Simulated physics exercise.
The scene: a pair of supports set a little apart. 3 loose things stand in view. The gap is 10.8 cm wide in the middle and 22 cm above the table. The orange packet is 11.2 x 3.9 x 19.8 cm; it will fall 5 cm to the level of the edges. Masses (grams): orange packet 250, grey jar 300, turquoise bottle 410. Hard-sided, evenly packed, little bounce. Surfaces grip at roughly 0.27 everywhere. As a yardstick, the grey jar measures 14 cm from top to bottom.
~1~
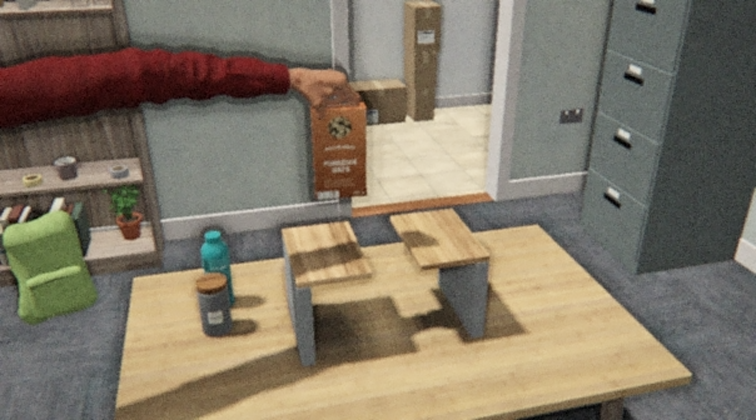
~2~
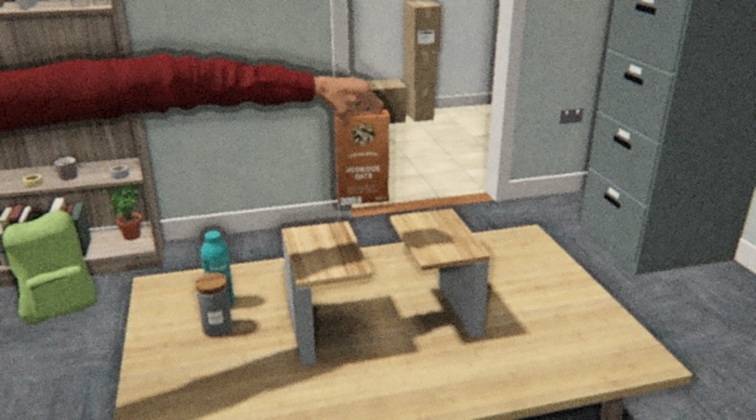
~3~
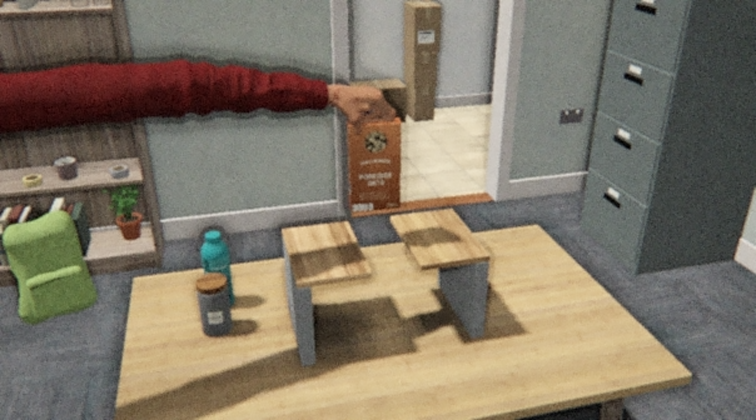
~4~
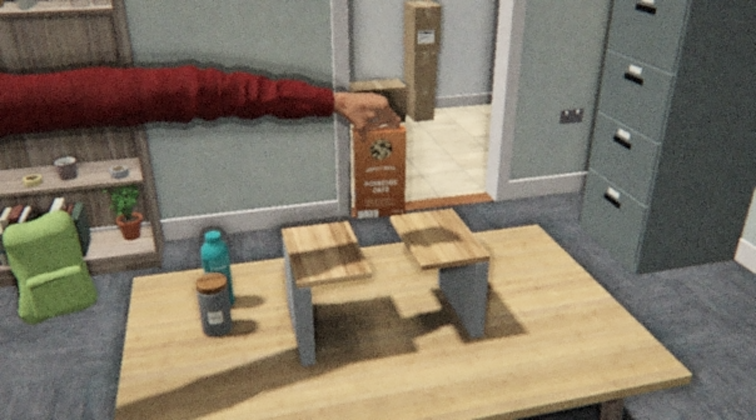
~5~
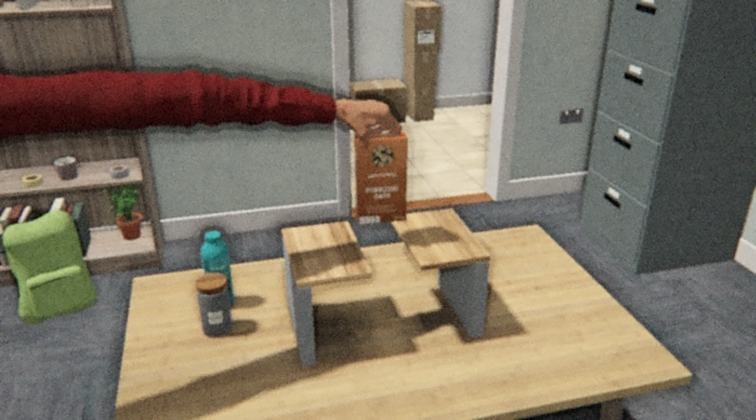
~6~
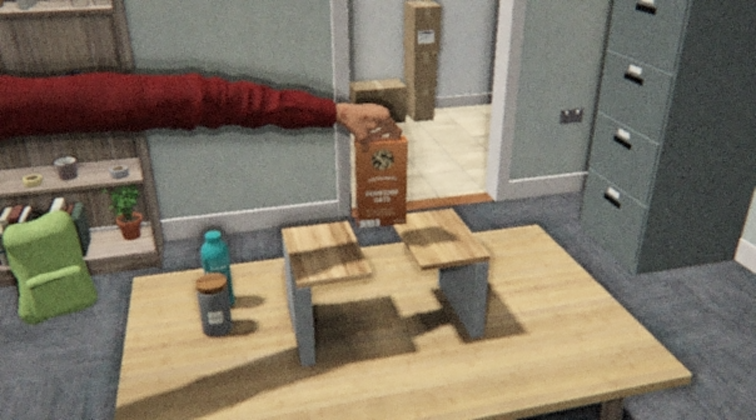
A red-sleeved arm moves an orange packet right and slightly down above two small supports.
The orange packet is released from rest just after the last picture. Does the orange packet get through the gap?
The packet lodges.
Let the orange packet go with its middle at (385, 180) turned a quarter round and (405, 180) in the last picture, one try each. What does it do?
First try: It goes down the gap; second try: It lodges.
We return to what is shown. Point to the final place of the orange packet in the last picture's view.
At about (407, 218).
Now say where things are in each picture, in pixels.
In the first picture, 12 cm from its drop point; orange packet (340, 152); grey jar (214, 305).
In the second picture, 7 cm from its drop point; orange packet (362, 159); grey jar (214, 305).
In the third picture, 4 cm from its drop point; orange packet (374, 165); grey jar (214, 305).
In the fourth picture, 2 cm from its drop point; orange packet (380, 172); grey jar (214, 305).
In the fifth picture, 1 cm from its drop point; orange packet (381, 179); grey jar (214, 305).
In the sixth picture, poised above the slot; orange packet (381, 182); grey jar (214, 305).
Then, 0.20 s past the last view, orange packet shifted 5 cm near (381, 203).
Then, 0.30 s past the last view, orange packet at 35° to upright near (395, 215).
Finally, on their side or leaning hard on the stand or table, orange packet; the other 2 still in place (within 4 cm). Final places as that camera would see them, orange packet near (407, 218). The packet stays on top.
